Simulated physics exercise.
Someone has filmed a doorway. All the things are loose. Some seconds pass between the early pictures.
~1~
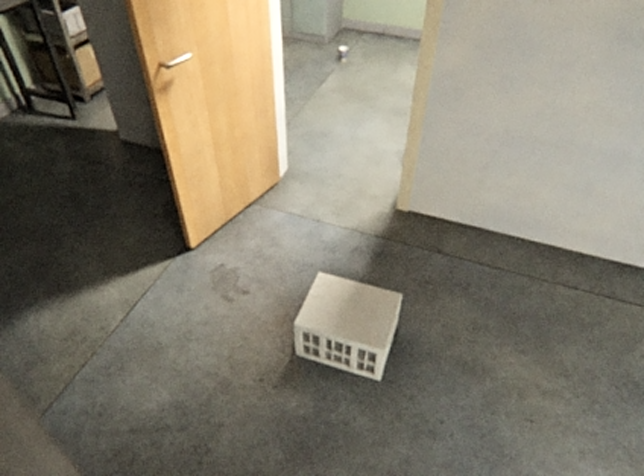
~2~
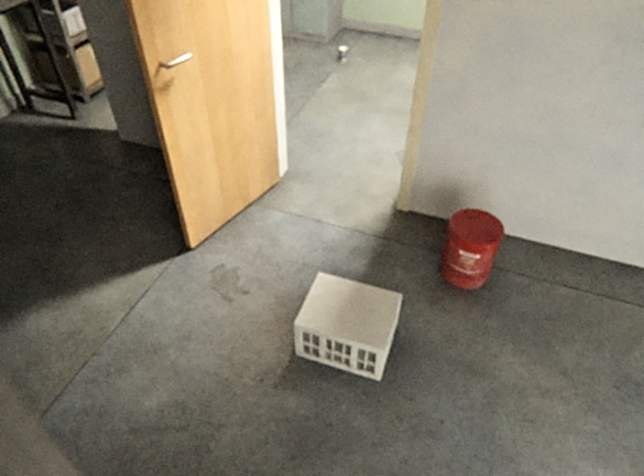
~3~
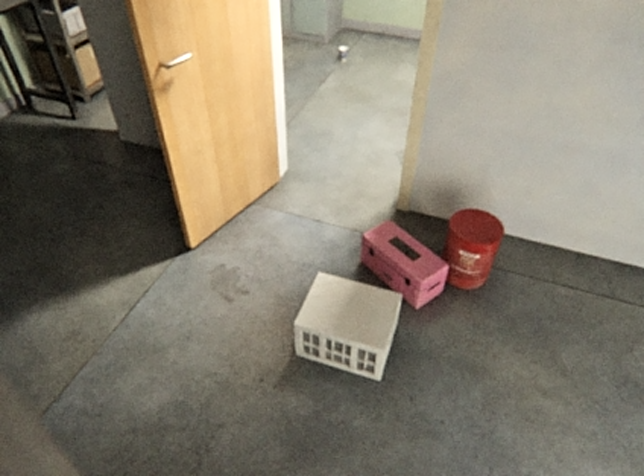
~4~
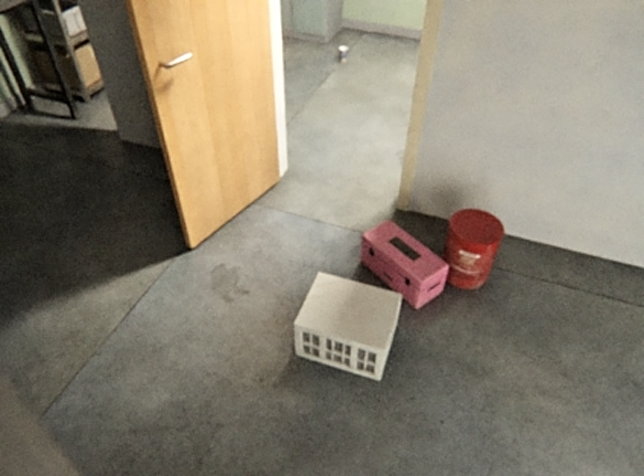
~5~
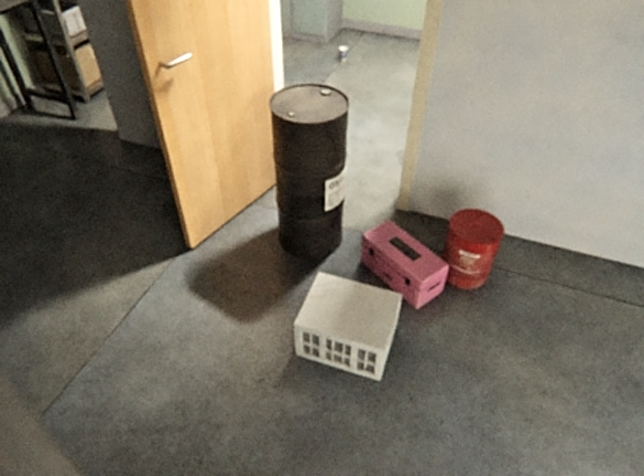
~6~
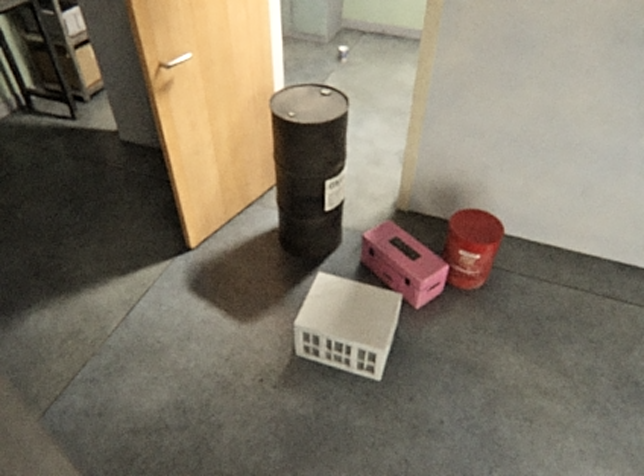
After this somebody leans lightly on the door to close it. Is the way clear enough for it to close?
In the end the door stops short.
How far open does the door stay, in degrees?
About 65°.
Then, 0.40 s past the last view, door 96° open.
Then, 0.70 s past the last view, door 80° open.
Then, 0.90 s past the last view, door 68° open.
Finally, door 67° open; all 4 still in place. Final places as the last picture's camera would see them, black drum near (311, 176).
